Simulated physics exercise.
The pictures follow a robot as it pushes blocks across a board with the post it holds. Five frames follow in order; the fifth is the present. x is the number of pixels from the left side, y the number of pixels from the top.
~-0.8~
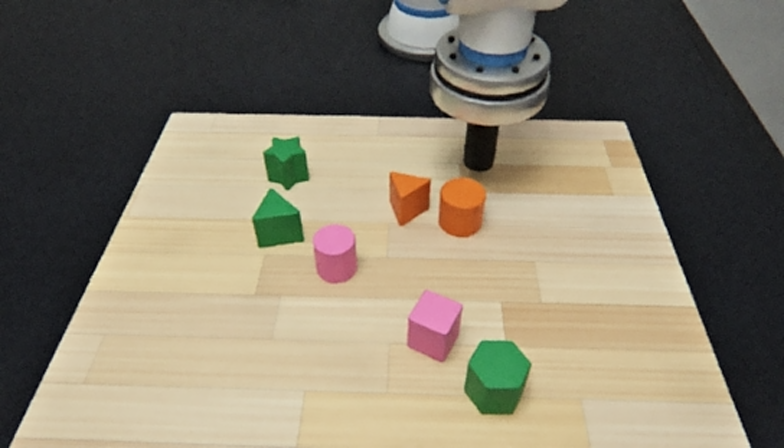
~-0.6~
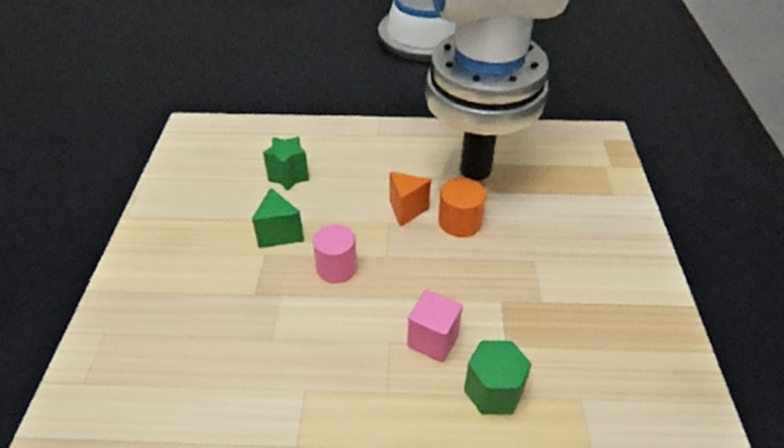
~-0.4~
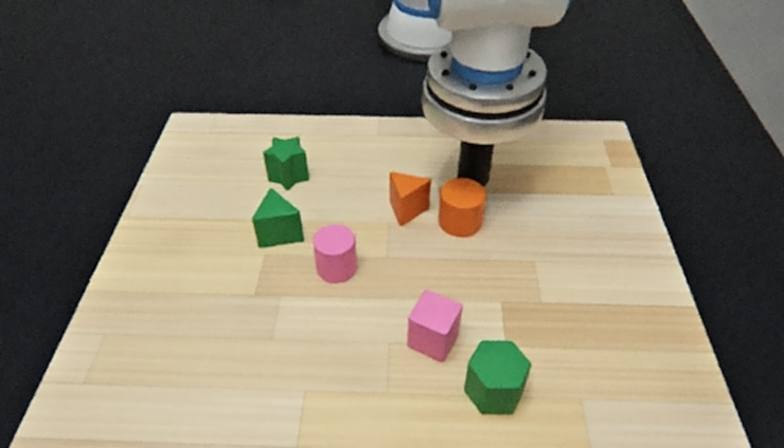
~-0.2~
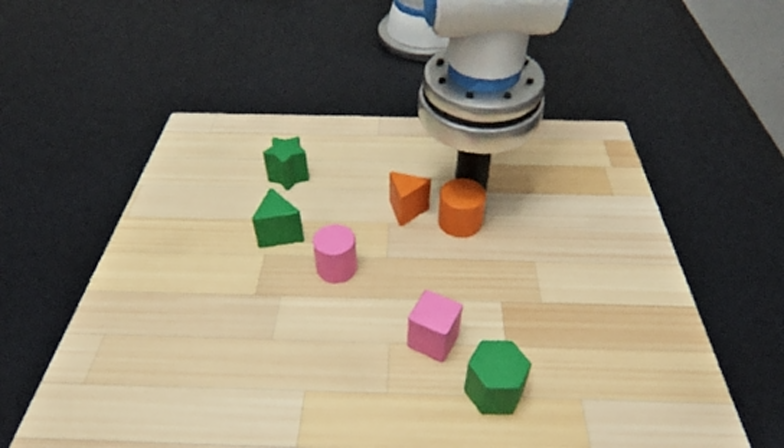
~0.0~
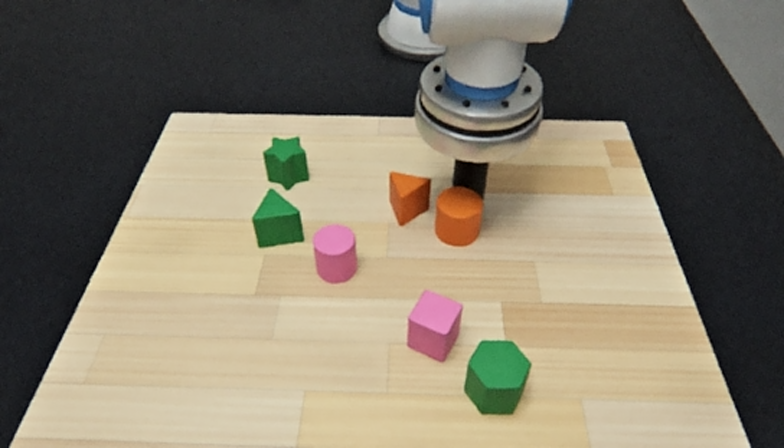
A robot arm with a black post moves slowly toward the viewer across a wooden board of green, orange and pink blocks, then nudges the orange cylinder slightly forward and left, while the other blocks stay still.
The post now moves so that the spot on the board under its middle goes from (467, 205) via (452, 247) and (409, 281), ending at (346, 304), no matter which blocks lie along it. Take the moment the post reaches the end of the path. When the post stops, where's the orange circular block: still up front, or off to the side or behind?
My prediction: No longer in front.
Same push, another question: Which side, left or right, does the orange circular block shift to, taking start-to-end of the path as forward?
Slides left.
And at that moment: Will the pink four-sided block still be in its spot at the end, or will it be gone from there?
At the end, its place is different.
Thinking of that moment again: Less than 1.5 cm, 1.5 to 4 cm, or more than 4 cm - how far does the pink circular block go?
My answer is that it shifts under 1.5 cm.
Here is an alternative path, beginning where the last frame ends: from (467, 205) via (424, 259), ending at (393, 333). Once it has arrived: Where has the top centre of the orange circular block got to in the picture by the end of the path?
When the path ends, it will be at (451, 279).
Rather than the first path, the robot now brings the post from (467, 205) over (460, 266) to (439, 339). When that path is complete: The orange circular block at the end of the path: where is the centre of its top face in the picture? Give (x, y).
Its top face will be centred at roughly (402, 284).
What follows on the original path. One third of the way, post (453, 239); orange circular block (441, 248).
Two thirds of the way, post (408, 272); pink four-sided block (435, 325), turned 30° anticlockwise; orange circular block (406, 287).
At the end, post (346, 295); pink circular block in place; pink four-sided block (435, 327), turned 40° anticlockwise; orange circular block (389, 299).
